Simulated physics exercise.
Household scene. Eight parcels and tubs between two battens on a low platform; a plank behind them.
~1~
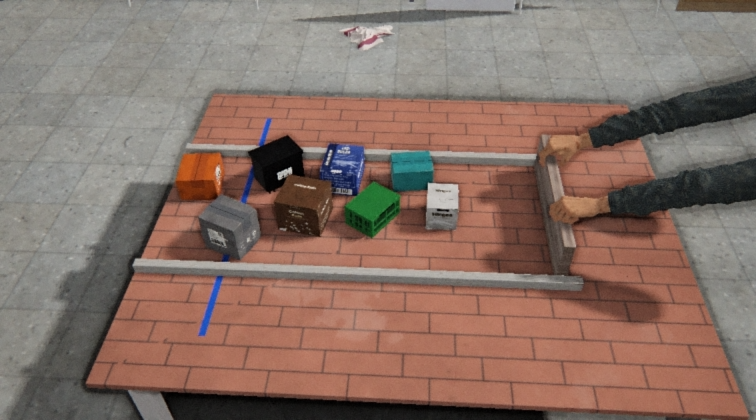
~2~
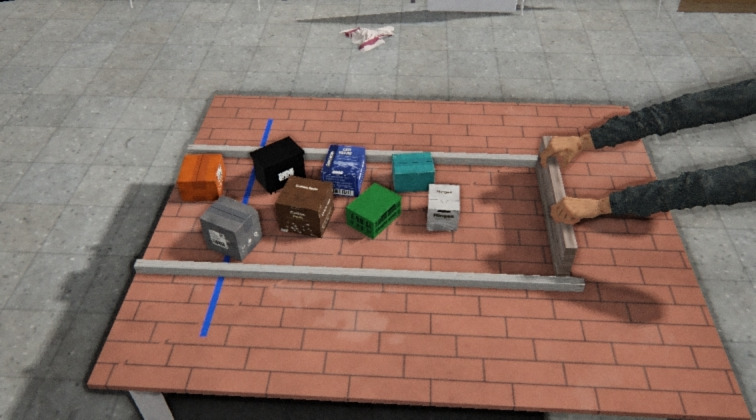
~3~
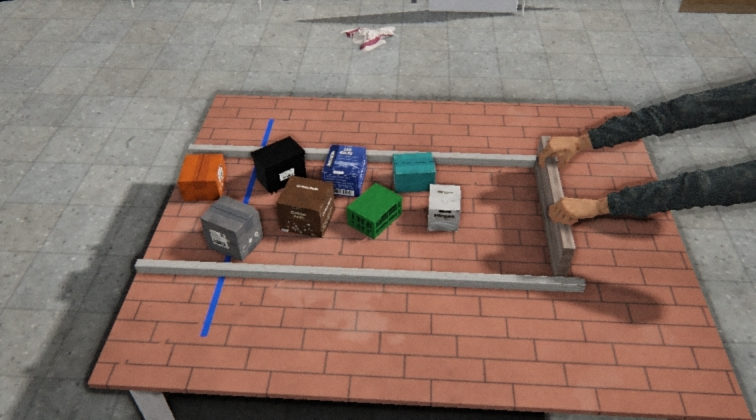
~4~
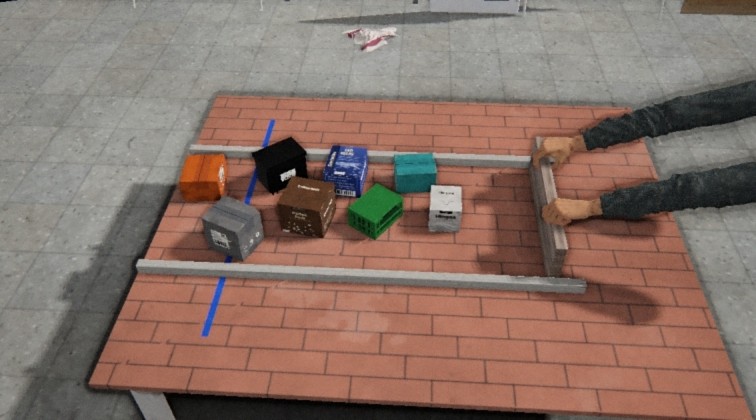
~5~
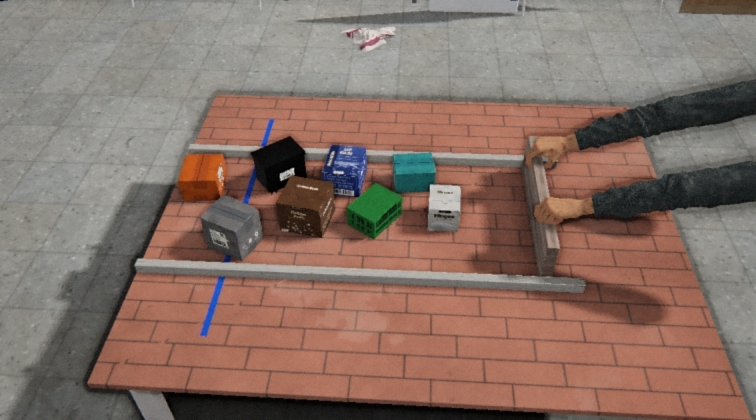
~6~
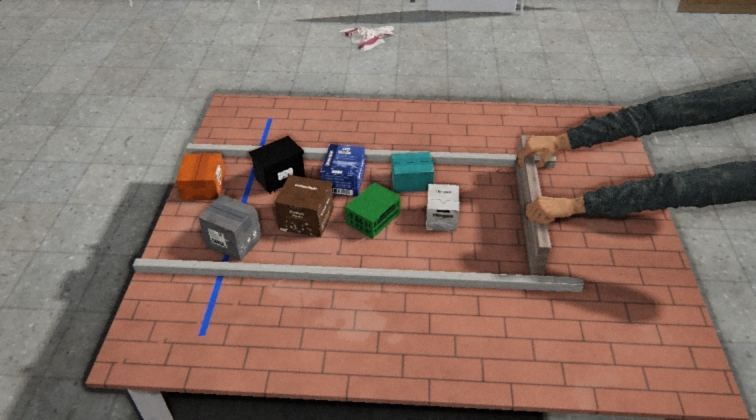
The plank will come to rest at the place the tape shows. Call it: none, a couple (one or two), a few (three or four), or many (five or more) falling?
Call: A few.
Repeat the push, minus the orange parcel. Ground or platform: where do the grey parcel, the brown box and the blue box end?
The grey parcel remains in place while the brown box falls away, and the blue box remains in place.
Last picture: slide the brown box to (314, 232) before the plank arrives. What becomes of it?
Result: The brown box keeps its place.
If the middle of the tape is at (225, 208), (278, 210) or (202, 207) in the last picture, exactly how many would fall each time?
Going through them in order, you'd see 3, 1 and 5.
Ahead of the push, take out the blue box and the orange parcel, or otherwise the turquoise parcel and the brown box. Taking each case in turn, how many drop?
Count: 1 (first case); 1 (second).
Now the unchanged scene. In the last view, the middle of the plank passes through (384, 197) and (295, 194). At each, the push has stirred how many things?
That makes 5 at the first spot and 8 at the second.
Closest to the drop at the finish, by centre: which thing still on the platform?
The blue box ends nearest.
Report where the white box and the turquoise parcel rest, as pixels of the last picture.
One is at about (225, 199), the other at about (232, 164).
A little later, none off yet; orange parcel at rest near (202, 177); grey parcel at rest near (231, 228); black tote at rest near (278, 165).
Next, none off yet; orange parcel at rest near (202, 177); grey parcel at rest near (230, 228); black tote shifted a little near (266, 165).
Later still, none off yet; orange parcel shifted about its own width near (174, 179); grey parcel shifted a little near (221, 234); black tote shifted about its own width near (213, 157).
When it is over, the number that fall off is three or four; down, brown box, black tote and orange parcel.
